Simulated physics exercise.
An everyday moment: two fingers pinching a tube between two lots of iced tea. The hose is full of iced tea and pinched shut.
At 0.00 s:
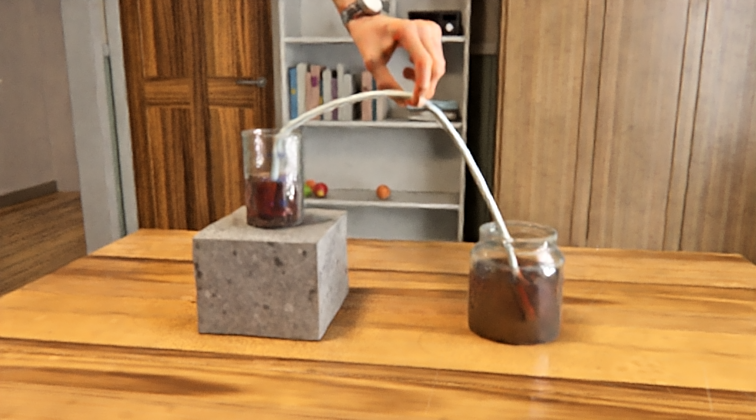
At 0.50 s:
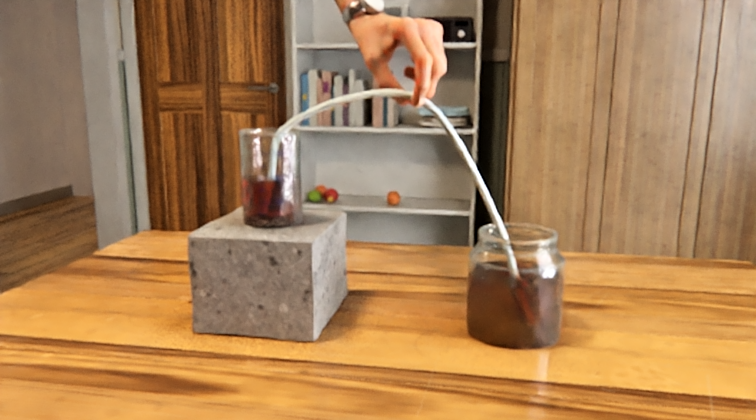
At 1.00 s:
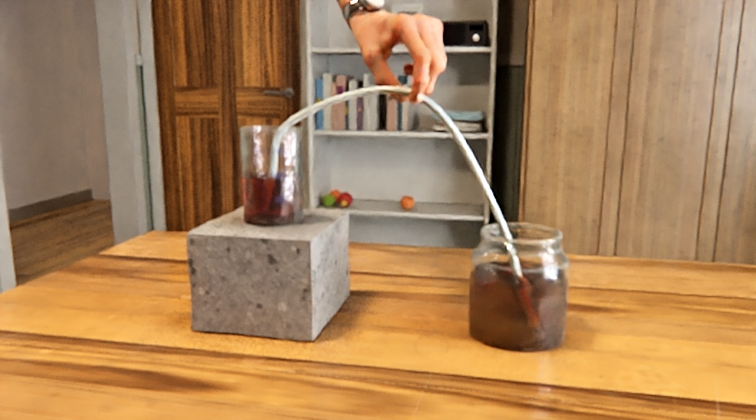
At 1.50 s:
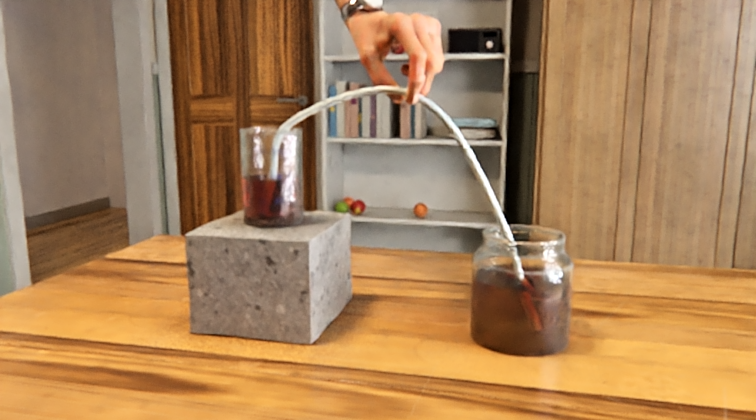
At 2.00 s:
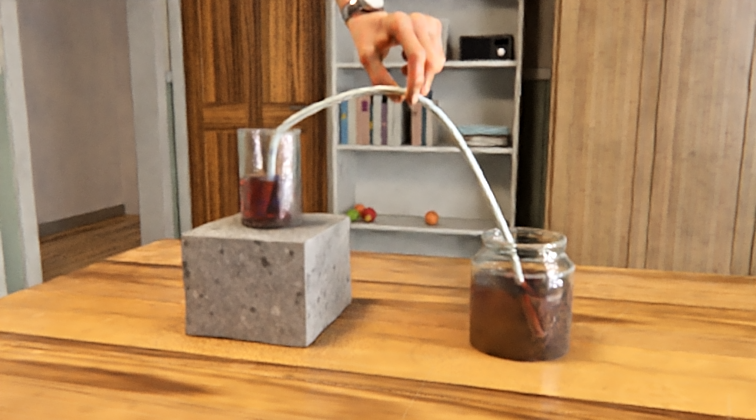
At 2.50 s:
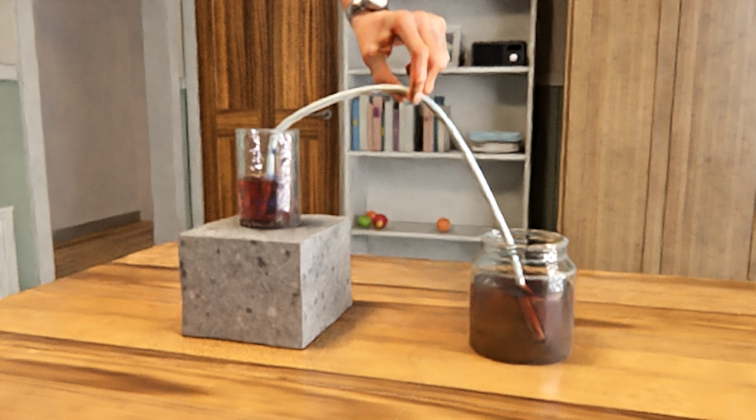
A hand pinches a tube between two containers of dark liquid as the view shifts slightly.
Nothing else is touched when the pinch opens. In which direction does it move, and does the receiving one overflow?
It flows towards the right one, and the one that fills stays below its rim.
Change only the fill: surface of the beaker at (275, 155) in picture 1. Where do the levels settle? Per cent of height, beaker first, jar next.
First 15 %, second 80 %.
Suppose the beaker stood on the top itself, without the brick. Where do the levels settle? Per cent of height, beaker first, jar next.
Near 60 and 50 in a hundred.
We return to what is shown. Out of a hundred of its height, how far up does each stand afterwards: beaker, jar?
Roughly 15 per cent, then 70 per cent.
Around 8.0 s, the beaker is about a third full; the jar is about two thirds full.
Around 20.0 s, the beaker is about a quarter full; the jar is about two thirds full.
Around 45.0 s, the beaker is nearly empty; the jar is about two thirds full.
